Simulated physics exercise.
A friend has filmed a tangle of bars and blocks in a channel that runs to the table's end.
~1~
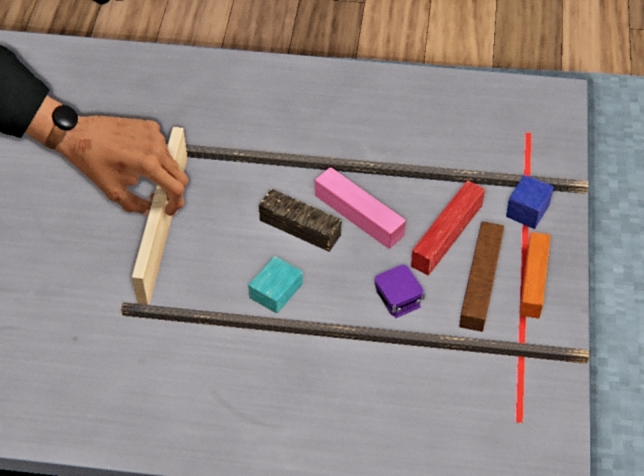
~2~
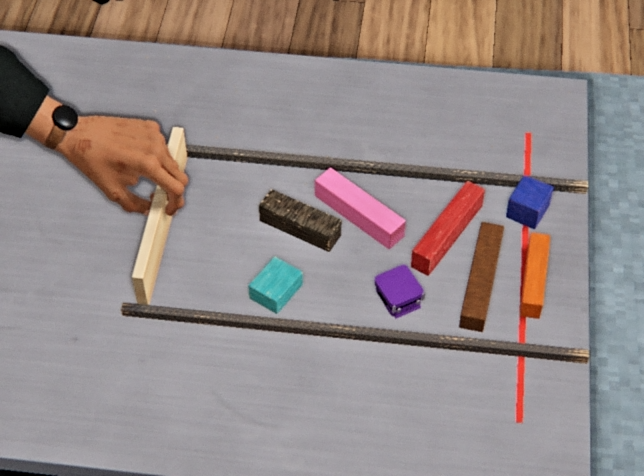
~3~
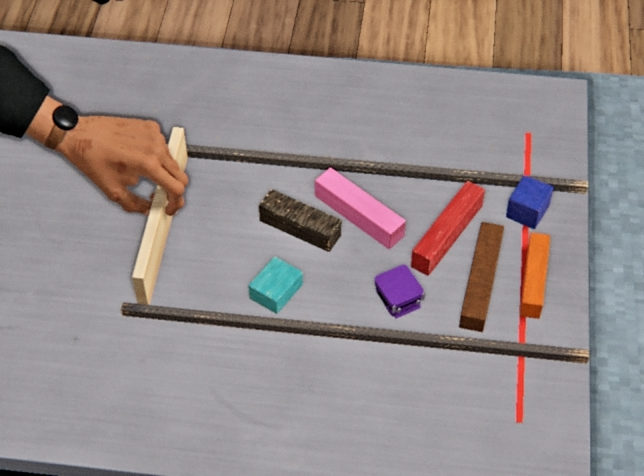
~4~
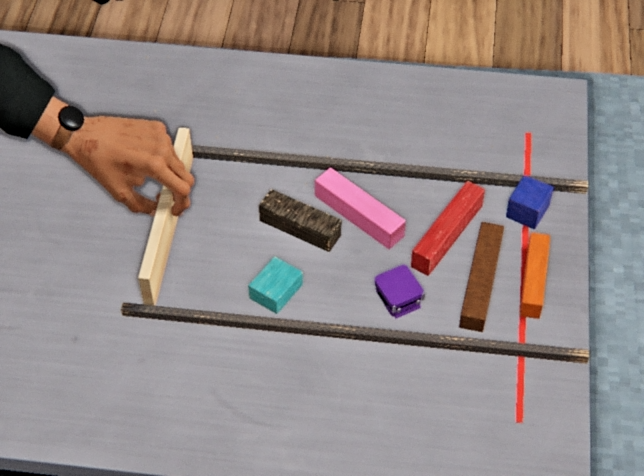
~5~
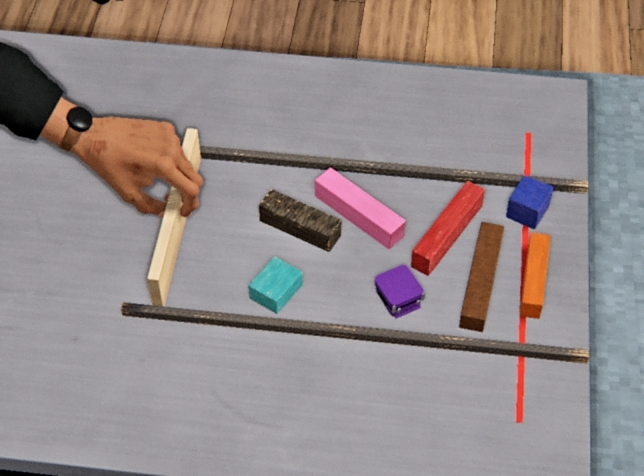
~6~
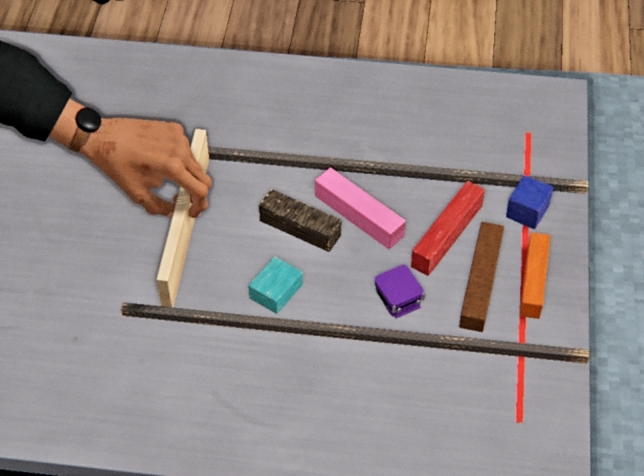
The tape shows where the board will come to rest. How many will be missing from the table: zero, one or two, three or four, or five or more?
As it turns out, the number that fall off is three or four.
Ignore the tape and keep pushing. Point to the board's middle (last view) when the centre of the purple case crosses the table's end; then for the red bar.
About (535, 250), and (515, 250) for the other.
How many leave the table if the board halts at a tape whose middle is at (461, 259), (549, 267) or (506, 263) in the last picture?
The counts: 0, 5 and 3.
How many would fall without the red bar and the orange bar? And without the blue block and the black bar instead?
Fallen: 1, and 2 in the other try.
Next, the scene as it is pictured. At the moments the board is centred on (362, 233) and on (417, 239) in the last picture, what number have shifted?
The counts are 5 and 8.
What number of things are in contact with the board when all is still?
That makes 3.
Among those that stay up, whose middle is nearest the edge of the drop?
That is the purple case.
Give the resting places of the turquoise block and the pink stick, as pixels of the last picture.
First (541, 307), then (562, 227).
Soon after, none off yet; orange bar at rest near (535, 275); blue block at rest near (529, 202); brown bar at rest near (482, 275).
At rest, the number that fall off is three or four; fallen, red bar, brown bar, blue block and orange bar.
